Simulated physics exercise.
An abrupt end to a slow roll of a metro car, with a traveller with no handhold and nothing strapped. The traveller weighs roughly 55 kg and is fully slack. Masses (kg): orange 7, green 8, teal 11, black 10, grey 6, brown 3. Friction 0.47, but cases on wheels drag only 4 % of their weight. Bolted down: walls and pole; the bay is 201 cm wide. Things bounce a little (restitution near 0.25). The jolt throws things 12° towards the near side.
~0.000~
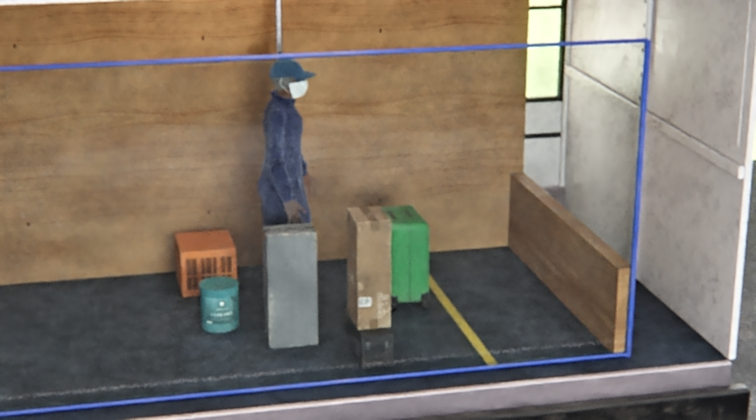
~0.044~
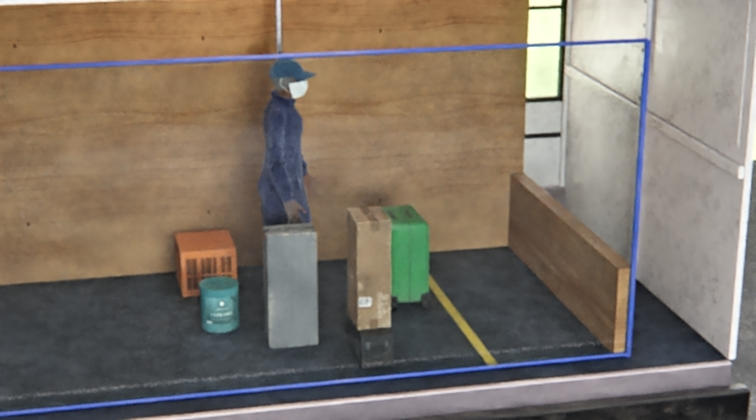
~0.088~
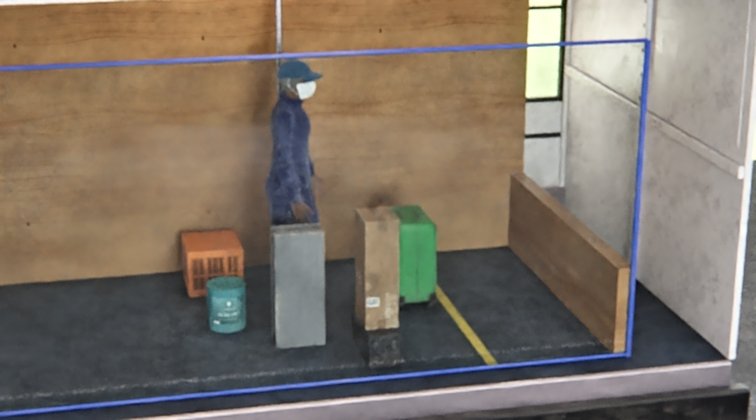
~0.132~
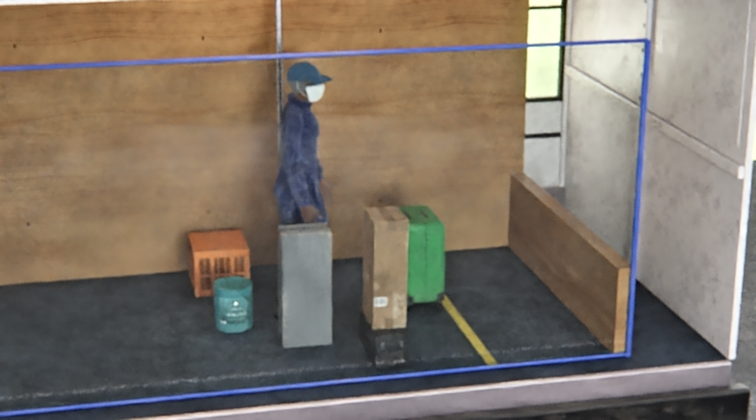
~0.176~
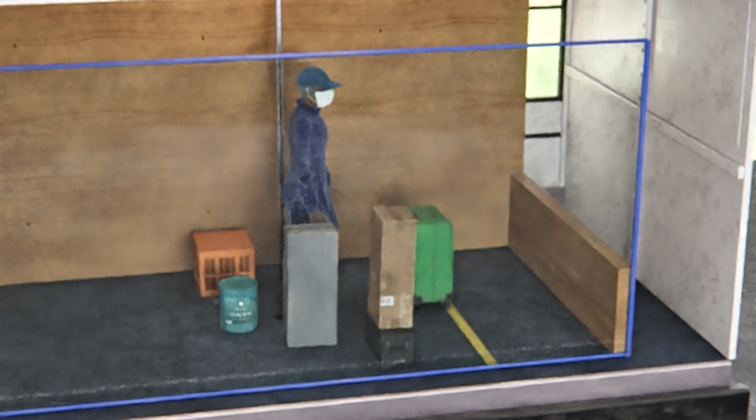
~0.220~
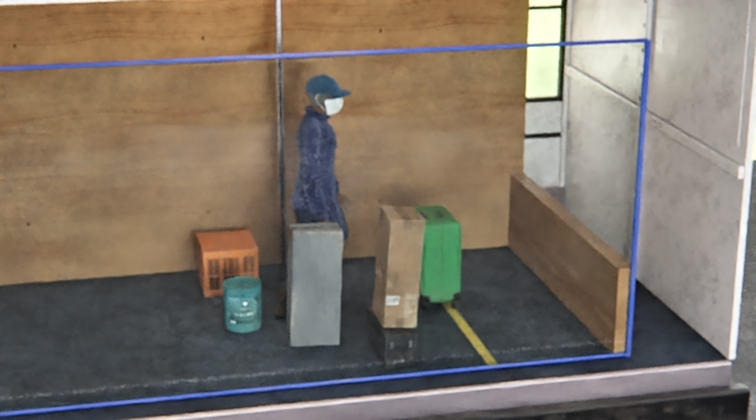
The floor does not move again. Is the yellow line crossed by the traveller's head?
Here the traveller's head halts before the yellow line.
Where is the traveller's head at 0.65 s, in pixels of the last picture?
Near (418, 249).
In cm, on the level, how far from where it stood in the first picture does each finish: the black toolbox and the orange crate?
Black toolbox 15, orange crate 15.
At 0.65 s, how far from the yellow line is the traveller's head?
About 20 cm short of it.
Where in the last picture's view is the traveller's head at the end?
Near (396, 271).
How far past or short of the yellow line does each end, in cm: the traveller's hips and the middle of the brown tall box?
Traveller's hips 60 short, brown tall box 0 past.
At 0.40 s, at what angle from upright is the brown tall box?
Roughly 20°.
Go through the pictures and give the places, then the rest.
The first frame shows traveller's head (284, 89), black toolbox (369, 336), traveller's hips (282, 179), yellow line (489, 359).
The second frame shows traveller's head (284, 89), black toolbox (369, 336), traveller's hips (282, 179).
The third frame shows traveller's head (292, 89), black toolbox (376, 336), traveller's hips (289, 180).
The fourth frame shows traveller's head (301, 92), black toolbox (383, 336), traveller's hips (297, 183).
The fifth frame shows traveller's head (310, 97), black toolbox (388, 336), traveller's hips (306, 187).
The sixth frame shows traveller's head (319, 104), black toolbox (391, 336), traveller's hips (315, 194), yellow line (489, 359). Everything loose set off at about 1.2 m/s.
After 0.40 s the traveller's head is 57 cm short of the yellow line, near (357, 159) in the last picture's view.
After 0.65 s the traveller's head is 20 cm short of the yellow line, near (418, 249) in the last picture's view; the black toolbox 52 cm short of the yellow line, tilted 0°.
After 1.05 s the traveller's head is 14 cm short of the yellow line, near (417, 279) in the last picture's view; the black toolbox 52 cm short of the yellow line, tilted 0°.
When all is still (2.4 s), orange crate stops short of the yellow line; green wheeled case crosses the yellow line; teal bucket stops short of the yellow line; black toolbox stops short of the yellow line; grey tall box stops short of the yellow line; traveller's hips stop short of the yellow line; traveller's head stops short of the yellow line.
